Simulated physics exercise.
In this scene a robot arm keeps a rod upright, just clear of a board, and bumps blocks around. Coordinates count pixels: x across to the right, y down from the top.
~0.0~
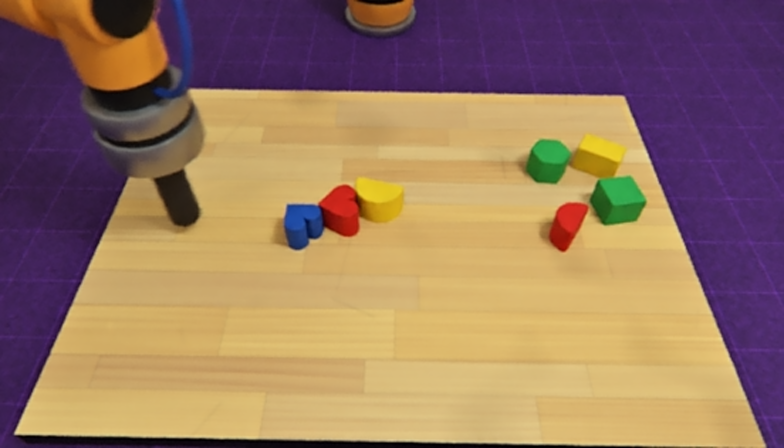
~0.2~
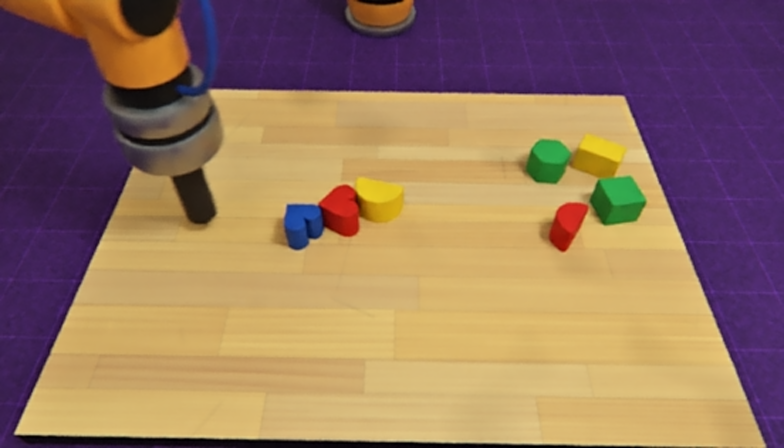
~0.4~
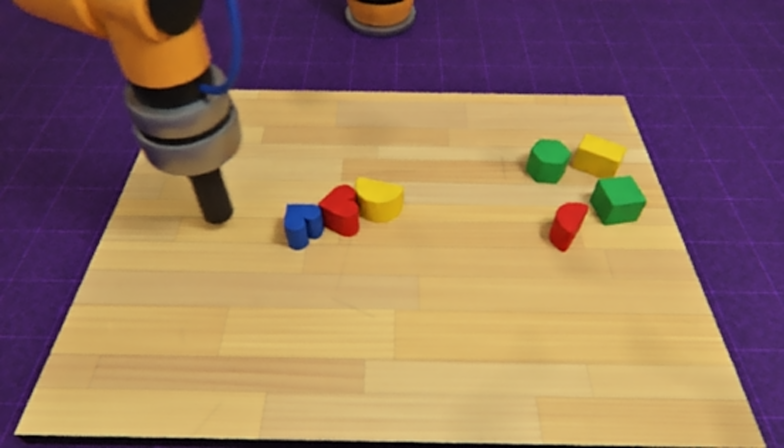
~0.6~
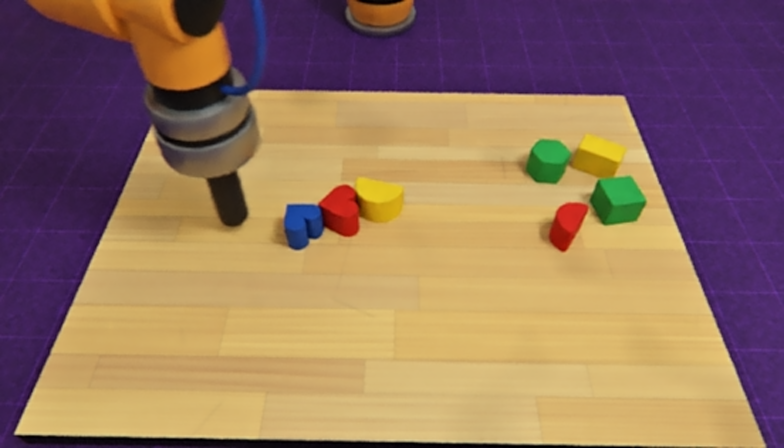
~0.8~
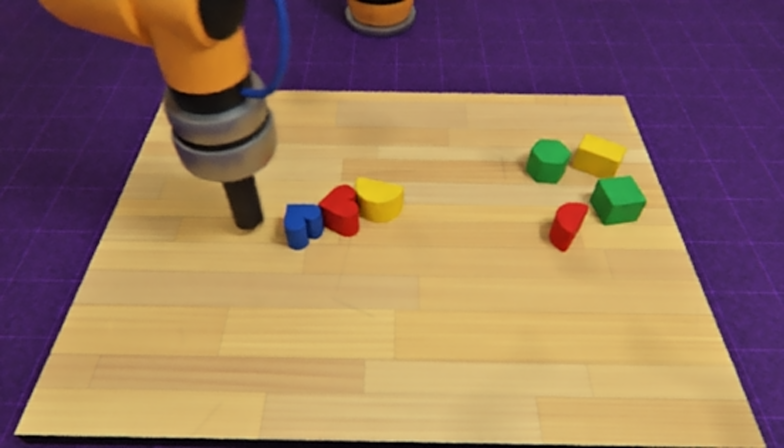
A robot arm moves its black rod right across the board toward the blue heart.
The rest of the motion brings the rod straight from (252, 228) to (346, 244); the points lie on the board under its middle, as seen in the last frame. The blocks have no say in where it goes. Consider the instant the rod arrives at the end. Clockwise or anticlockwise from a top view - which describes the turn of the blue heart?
Answer: With the clock.
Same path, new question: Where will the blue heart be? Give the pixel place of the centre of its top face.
Around pixel (372, 234).
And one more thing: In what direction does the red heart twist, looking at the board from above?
The turn is anti-clockwise.
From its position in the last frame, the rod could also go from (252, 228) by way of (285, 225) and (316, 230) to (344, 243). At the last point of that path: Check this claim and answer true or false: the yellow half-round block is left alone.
False
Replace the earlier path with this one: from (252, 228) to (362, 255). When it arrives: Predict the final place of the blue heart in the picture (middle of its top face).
At roughly (394, 232).
What follows on the original path. One third of the way, rod at (282, 225); blue heart at (309, 217).
Two thirds of the way, rod at (313, 231); blue heart at (340, 226), turned 25° clockwise.
At the end, rod at (345, 236); blue heart at (372, 234), turned 30° clockwise; red heart at (346, 198), turned 20° anticlockwise; yellow half-round block in place.
